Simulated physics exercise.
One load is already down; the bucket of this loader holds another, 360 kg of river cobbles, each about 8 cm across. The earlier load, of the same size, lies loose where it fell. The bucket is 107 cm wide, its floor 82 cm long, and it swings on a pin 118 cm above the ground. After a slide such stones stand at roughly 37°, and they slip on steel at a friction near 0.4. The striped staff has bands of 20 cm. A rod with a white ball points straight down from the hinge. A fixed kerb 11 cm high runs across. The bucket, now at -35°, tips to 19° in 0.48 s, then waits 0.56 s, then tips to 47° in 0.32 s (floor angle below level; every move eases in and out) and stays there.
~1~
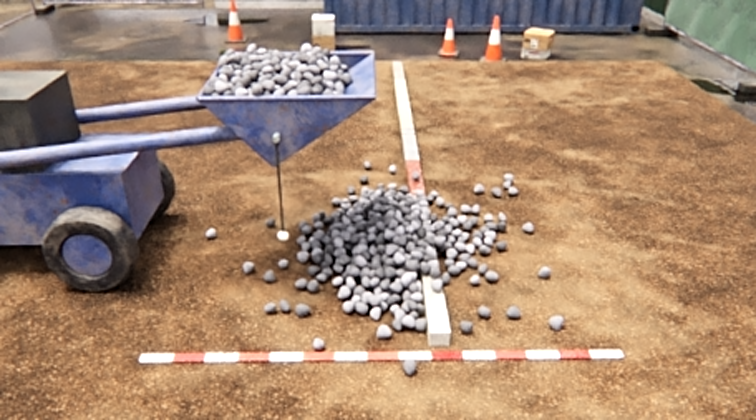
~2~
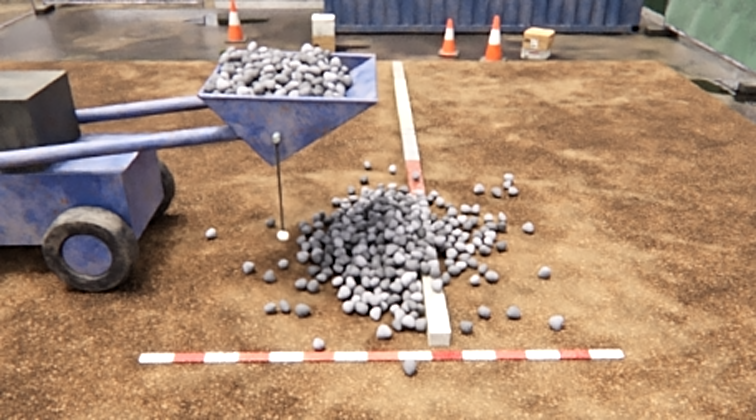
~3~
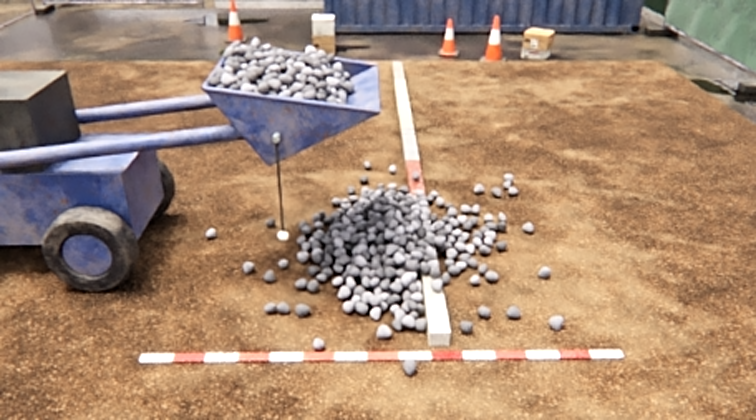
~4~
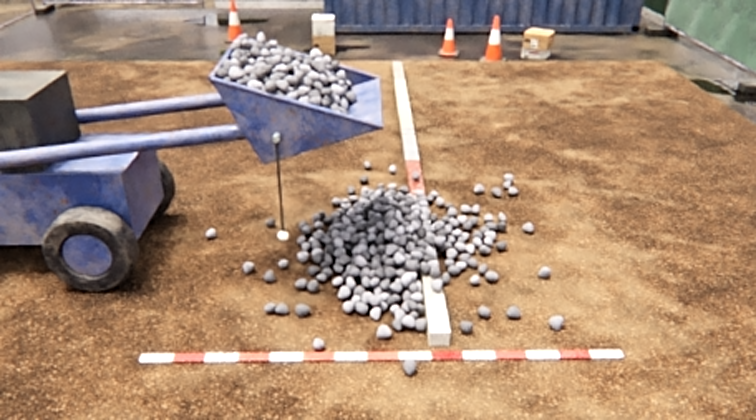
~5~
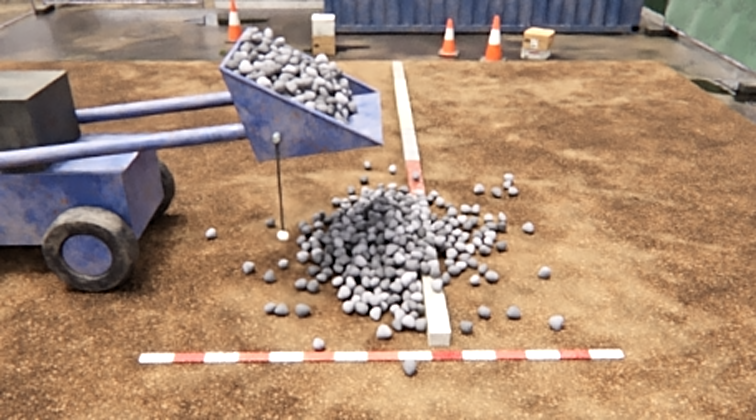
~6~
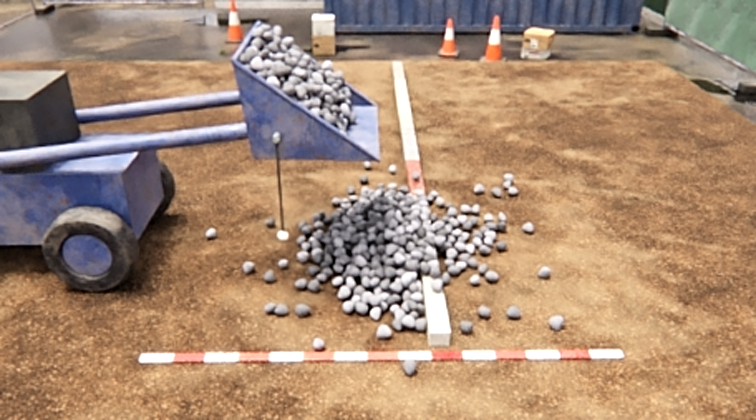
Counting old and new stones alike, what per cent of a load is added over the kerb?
About 36 per cent.
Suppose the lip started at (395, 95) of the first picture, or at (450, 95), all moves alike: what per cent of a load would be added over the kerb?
About 50 and 90 per cent.
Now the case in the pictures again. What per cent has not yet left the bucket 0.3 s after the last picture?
It holds some 100 per cent.
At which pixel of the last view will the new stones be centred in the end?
Around (393, 236).
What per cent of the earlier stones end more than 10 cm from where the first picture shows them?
About 15 per cent.
Then, 0.1 s after the last picture the floor is at 15°; in per cent of one load, 100 in the bucket, 88 on this side of the kerb, 13 over the kerb; the foremost stones are at (517, 218).
Then, 0.3 s after the last picture the floor is at 19°; in per cent of one load, 99 in the bucket, 89 on this side of the kerb, 13 over the kerb; the foremost stones are at (517, 218).
Then, 1.5 s after the last picture the floor is at 47°; in per cent of one load, 0 in the bucket, 154 on this side of the kerb, 47 over the kerb; the foremost stones are at (603, 268).
Then, 4.1 s after the last picture the floor is at 47°; in per cent of one load, 0 in the bucket, 152 on this side of the kerb, 49 over the kerb; the foremost stones are at (632, 273). Net gain over the kerb, 36.
